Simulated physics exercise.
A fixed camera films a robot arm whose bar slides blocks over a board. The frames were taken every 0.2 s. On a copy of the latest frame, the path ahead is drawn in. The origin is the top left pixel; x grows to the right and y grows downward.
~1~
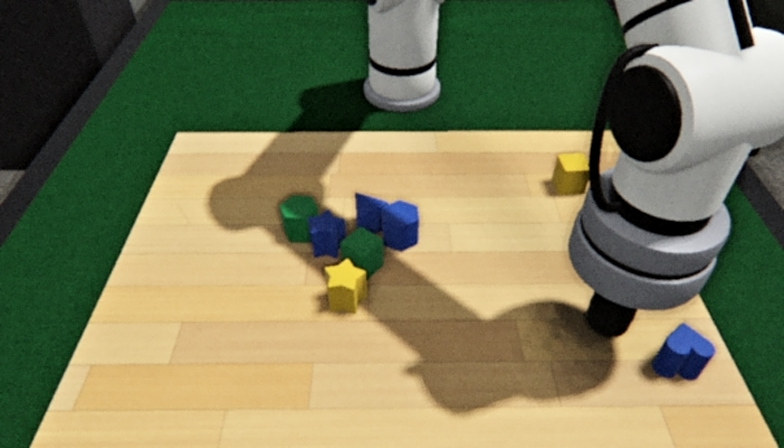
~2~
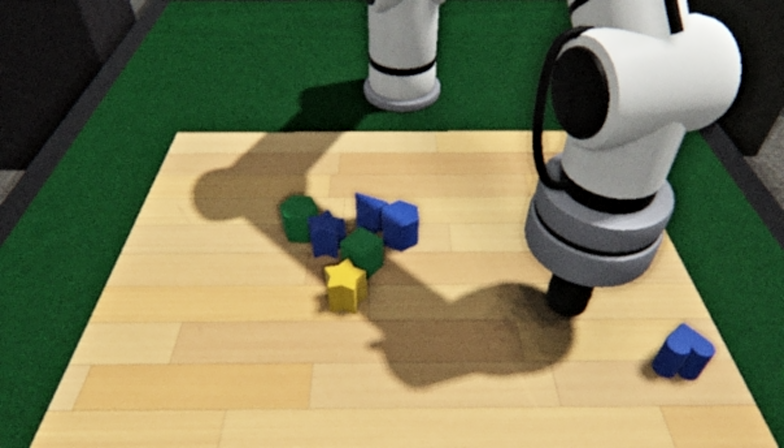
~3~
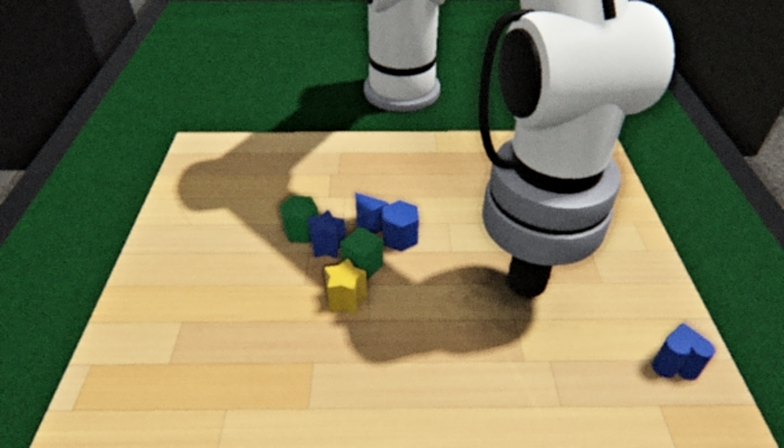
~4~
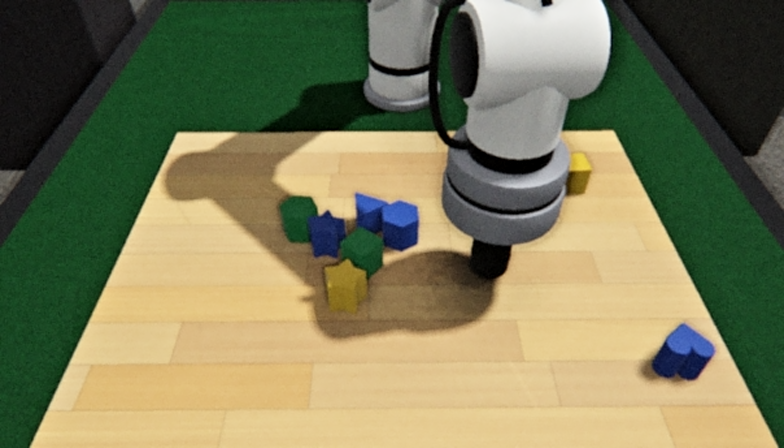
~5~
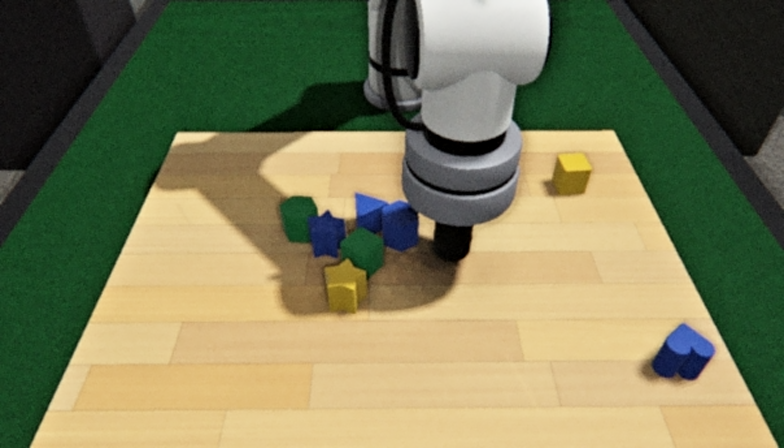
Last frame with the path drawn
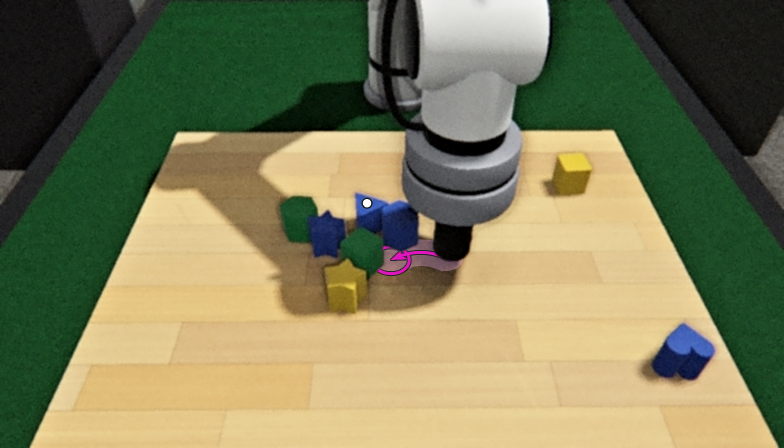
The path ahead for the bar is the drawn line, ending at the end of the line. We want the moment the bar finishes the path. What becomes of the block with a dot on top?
It gets moved.
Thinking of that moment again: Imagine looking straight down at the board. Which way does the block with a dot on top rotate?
From the top, the block rotates counterclockwise.
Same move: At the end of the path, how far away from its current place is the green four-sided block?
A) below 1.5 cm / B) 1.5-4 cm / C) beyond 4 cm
Correct choice: A.
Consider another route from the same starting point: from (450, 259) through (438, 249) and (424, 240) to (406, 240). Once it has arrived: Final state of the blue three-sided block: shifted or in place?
At the end of the path, it will have moved.
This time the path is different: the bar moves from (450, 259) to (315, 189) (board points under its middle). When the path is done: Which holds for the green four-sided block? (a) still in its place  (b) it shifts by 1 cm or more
a
The line goes from (450, 259) by way of (431, 253) and (410, 253) to (391, 260); the dot is on the blue three-sided block.
What follows on the original path. Halfway along, bar (420, 242); blue three-sided block (362, 201), turned 20° anticlockwise; blue hexagonal block (391, 209).
At the end, bar (391, 249); yellow star block unmoved; green four-sided block (355, 243), turned 15° clockwise; blue three-sided block (358, 197), turned 25° anticlockwise; blue hexagonal block (383, 207), turned 30° clockwise.
